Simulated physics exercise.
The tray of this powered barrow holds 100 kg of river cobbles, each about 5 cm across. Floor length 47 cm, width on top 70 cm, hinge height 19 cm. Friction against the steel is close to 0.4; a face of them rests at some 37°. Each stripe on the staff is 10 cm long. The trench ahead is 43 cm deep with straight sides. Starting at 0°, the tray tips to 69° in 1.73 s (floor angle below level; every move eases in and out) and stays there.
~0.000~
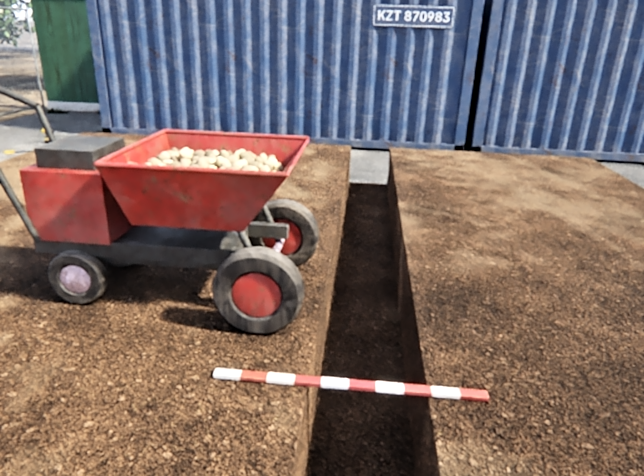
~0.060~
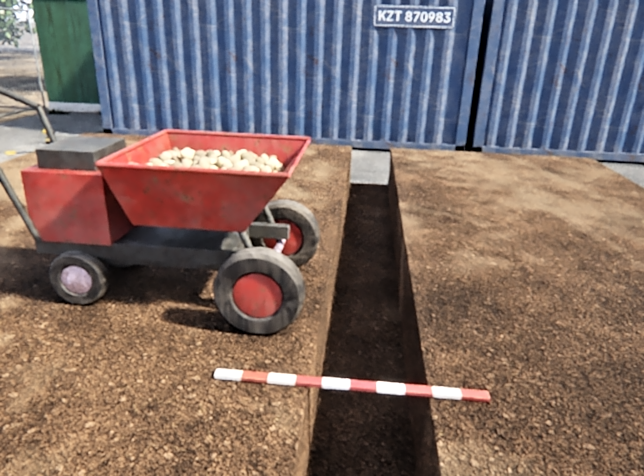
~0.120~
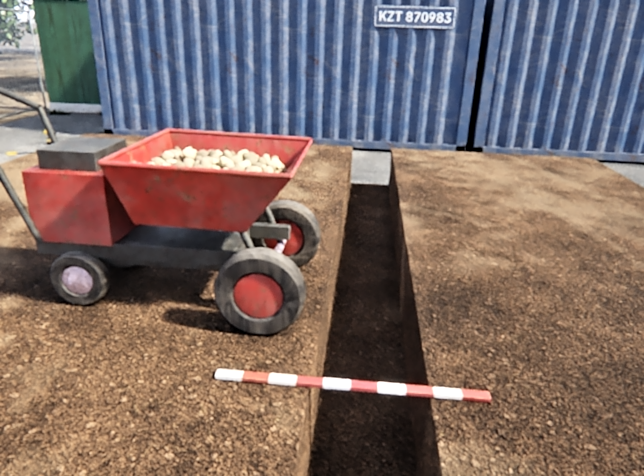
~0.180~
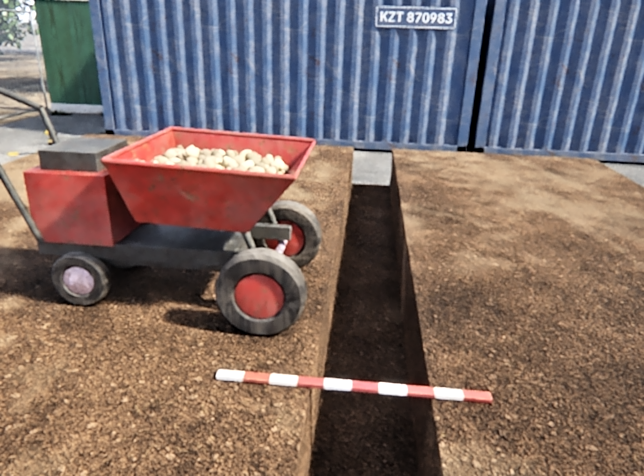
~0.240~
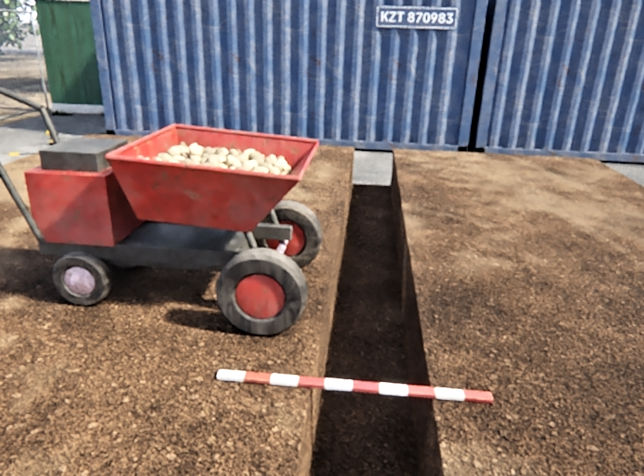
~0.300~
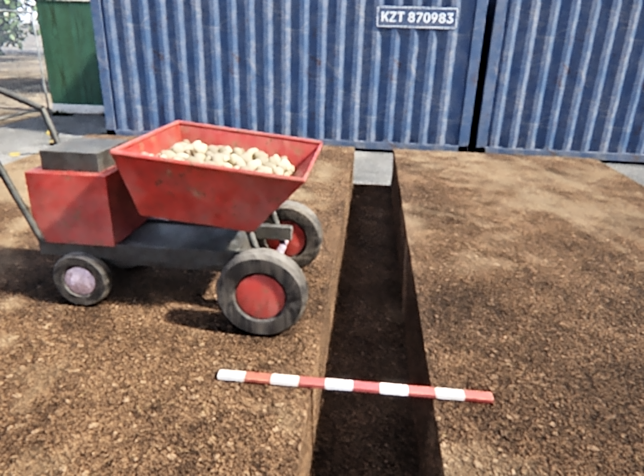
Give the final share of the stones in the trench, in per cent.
Close to 61 in a hundred.
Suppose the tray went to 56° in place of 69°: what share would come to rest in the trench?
In that case some 30 per cent.
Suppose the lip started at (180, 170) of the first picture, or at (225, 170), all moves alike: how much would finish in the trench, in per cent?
About 95 and 100 per cent.
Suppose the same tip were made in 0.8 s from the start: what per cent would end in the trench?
In that case some 40 per cent.
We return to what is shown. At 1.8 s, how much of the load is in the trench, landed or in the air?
Some 20 per cent.
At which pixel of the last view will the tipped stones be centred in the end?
Around (401, 368).
After 1.3 s the floor is at 58°; 100 % in the tray; the foremost stones are at (389, 233).
After 1.8 s the floor is at 69°; 52 % in the tray, 20 % in the trench, 27 % past the trench; the foremost stones are at (490, 291).
After 2.2 s the floor is at 69°; 26 % in the tray, 32 % in the trench, 42 % past the trench; the foremost stones are at (549, 309).
After 4.1 s the floor is at 69°; 0 % in the tray, 61 % in the trench, 39 % past the trench; the foremost stones are at (574, 306).
